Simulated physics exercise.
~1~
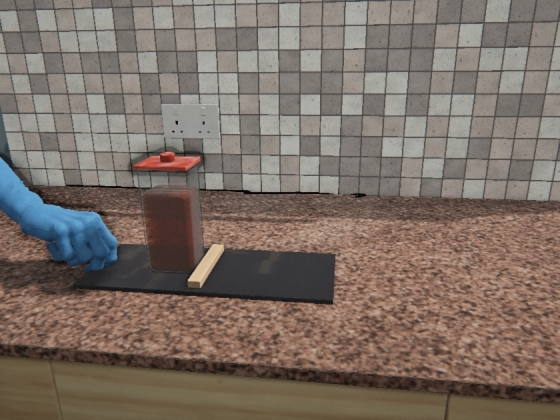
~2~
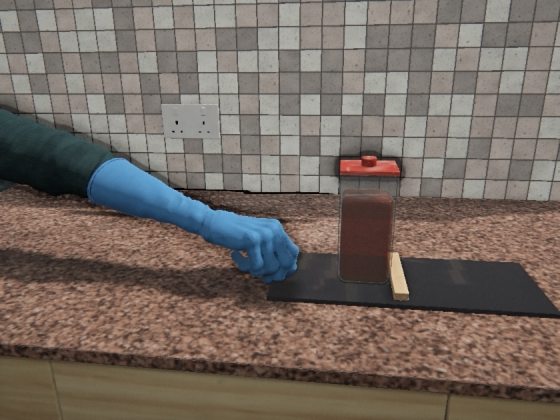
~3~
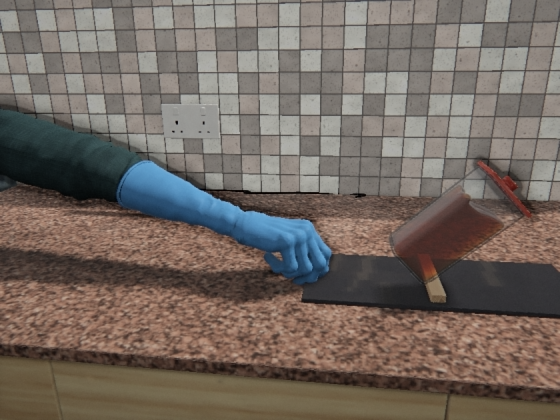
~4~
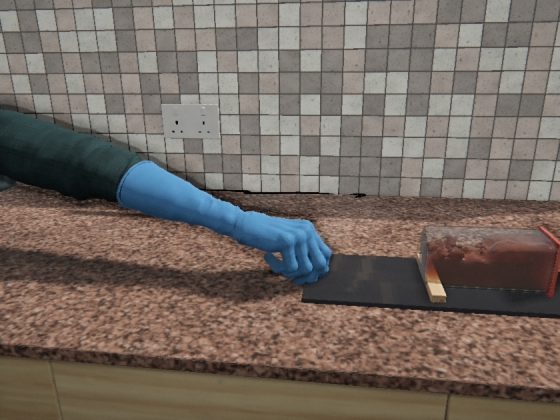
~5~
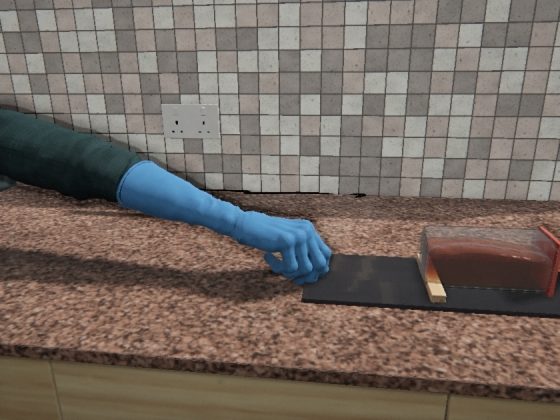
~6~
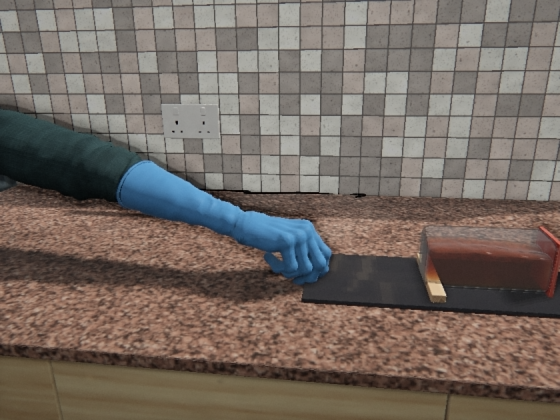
At the start, a clear flask of reddish-brown tea with a red cap stands upright on a dark board, beside a small wooden batten, on a speckled countertop. A blue-gloved hand at the board's left end moves to the right along with the board, carrying the flask across the counter. The board then comes to a stop, and the flask tips over to the right across the batten. It lands on its side, and the tea sloshes inside. The tea settles while the hand stays by the board, and the flask ends lying still with its cap toward the right.
